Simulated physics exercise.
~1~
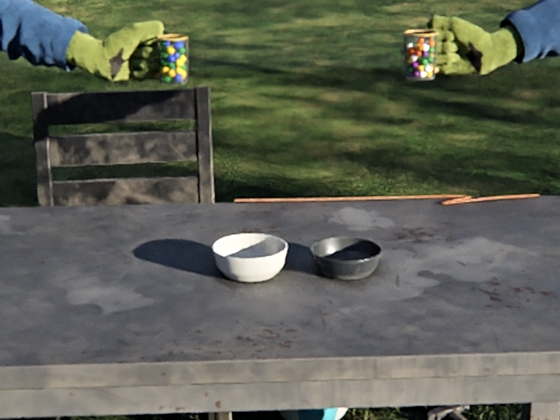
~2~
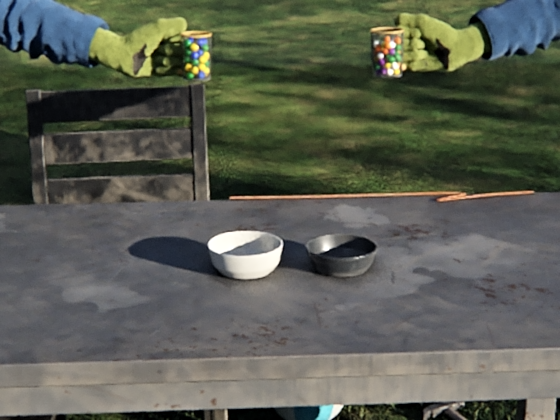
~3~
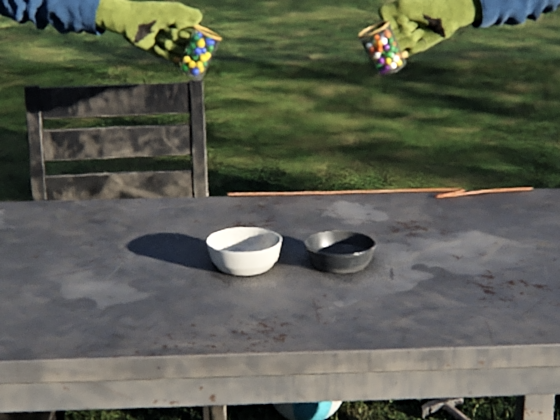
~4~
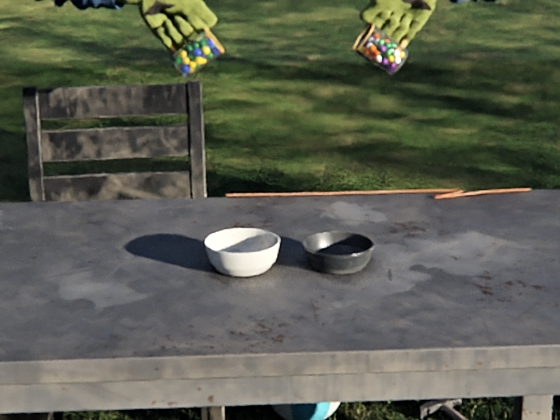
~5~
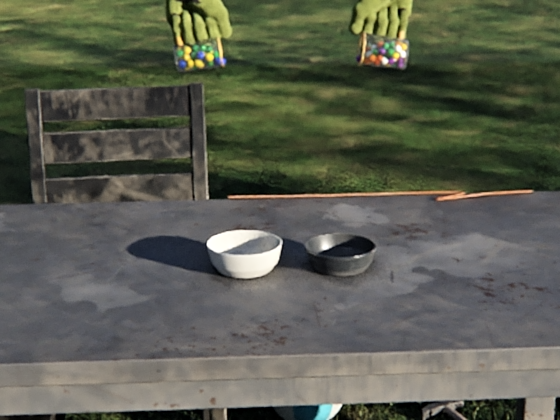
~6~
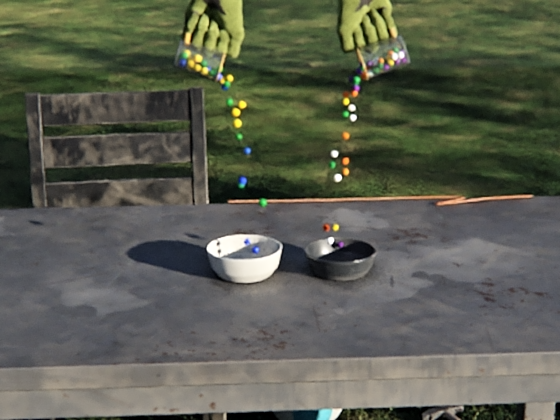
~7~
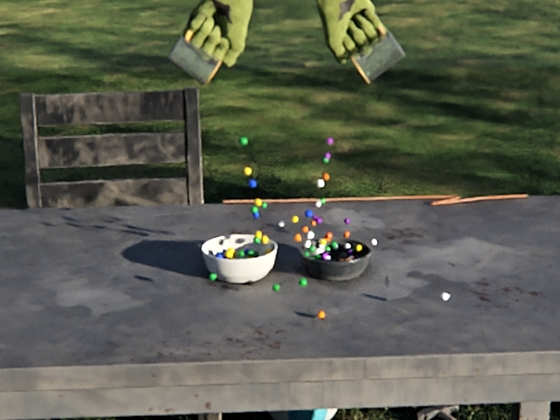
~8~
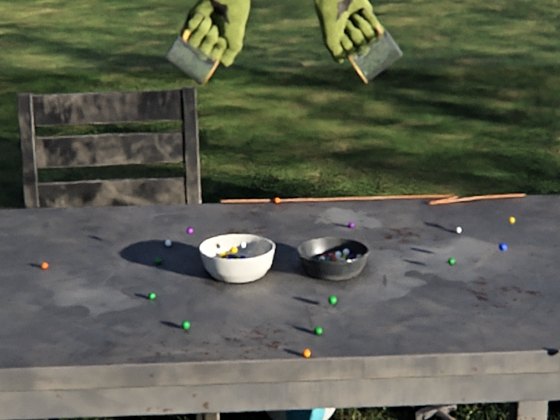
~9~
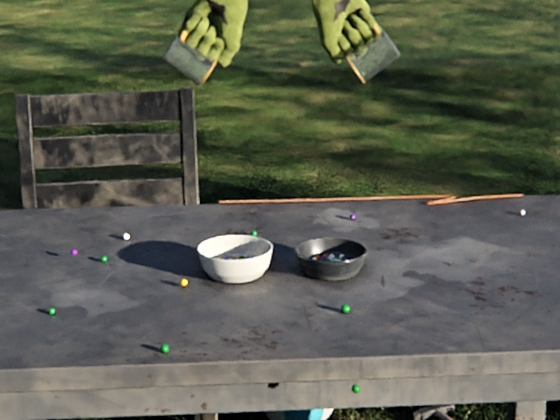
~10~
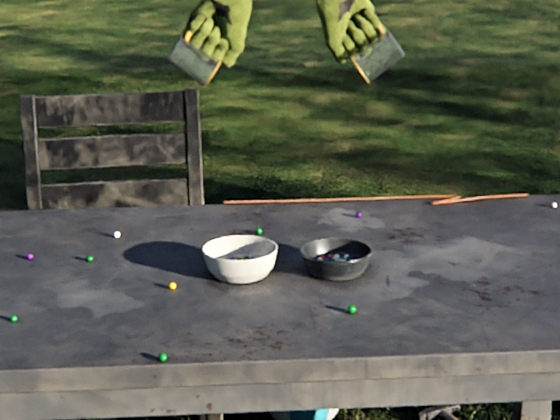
Two clear cups of small, brightly coloured balls, gripped by green-gloved hands with blue sleeves, move inward above a weathered grey table on a sunlit lawn, seen from the front and slightly above. A white bowl sits left of a black one, with a slatted chair behind. The hands tip the cups until they lie sideways, then turn them over, and the balls stream down into both bowls. Many bounce out and scatter across the tabletop. The emptied cups stay upside down overhead, with balls inside the bowls and several strays lying around them.
